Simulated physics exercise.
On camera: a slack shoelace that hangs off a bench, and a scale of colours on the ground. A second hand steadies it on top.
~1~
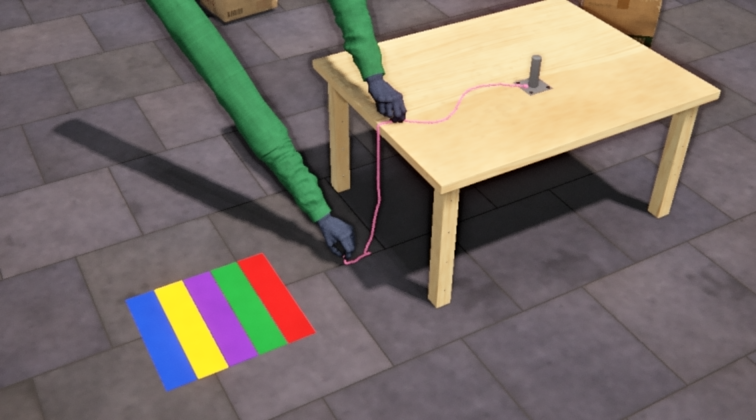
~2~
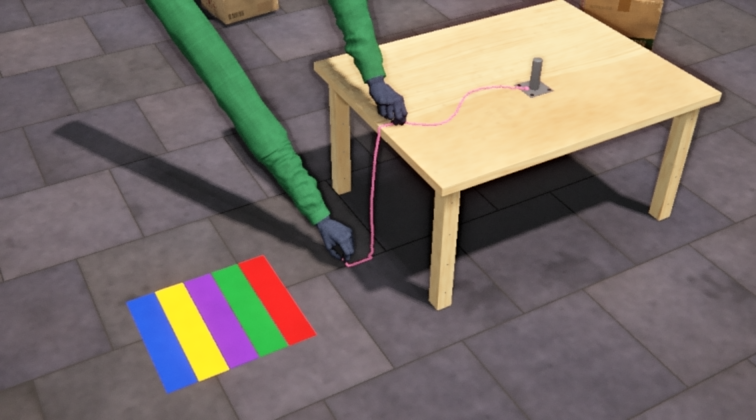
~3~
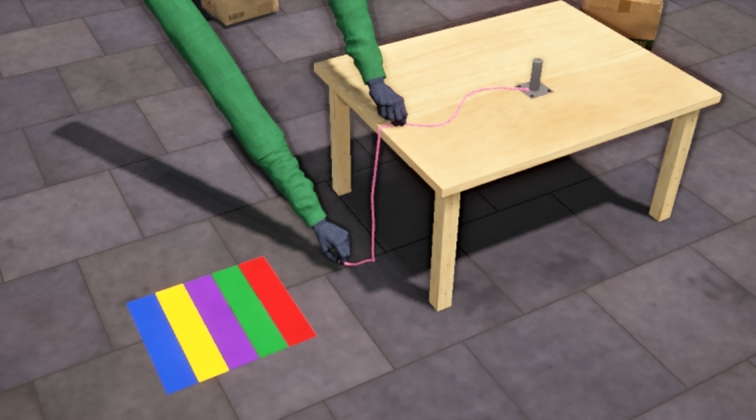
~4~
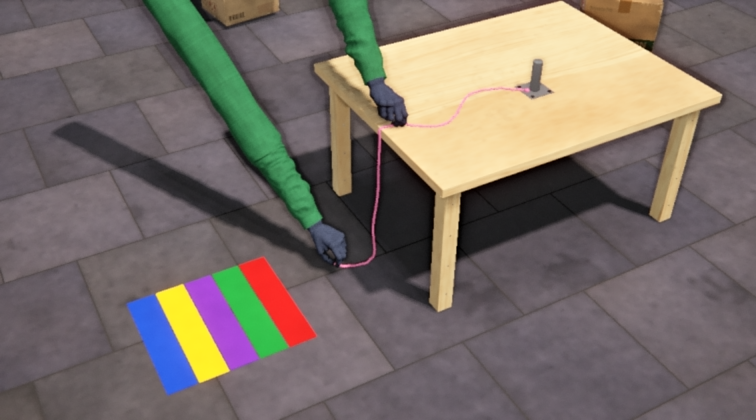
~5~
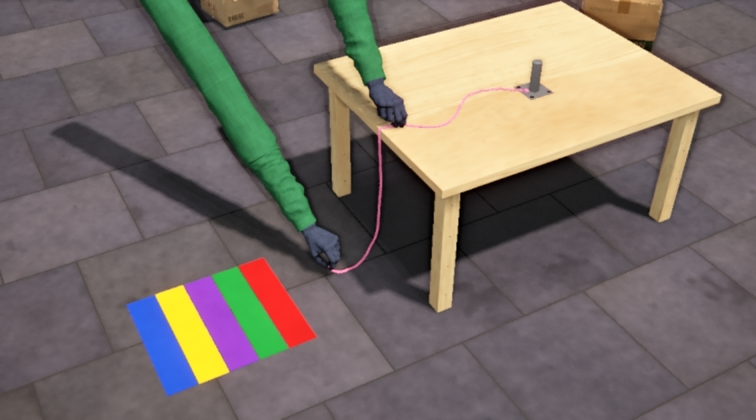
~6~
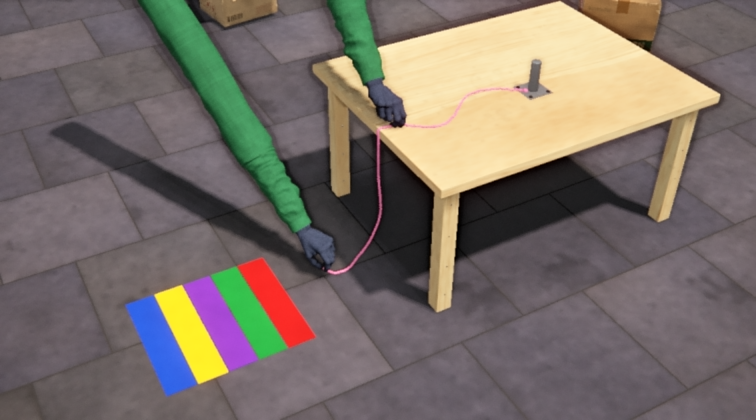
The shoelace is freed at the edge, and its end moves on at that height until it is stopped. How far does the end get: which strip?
Over purple.
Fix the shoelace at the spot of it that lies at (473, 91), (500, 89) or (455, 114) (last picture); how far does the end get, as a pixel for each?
About (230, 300), (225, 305) and (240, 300).
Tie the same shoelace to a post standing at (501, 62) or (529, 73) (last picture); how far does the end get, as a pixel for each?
In that order: (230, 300) and (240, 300).
Early on, end near (262, 290); over red.
Midway, end near (233, 301); over green.
At the end of the slack, end near (217, 307); over purple. The end stops over the purple strip.
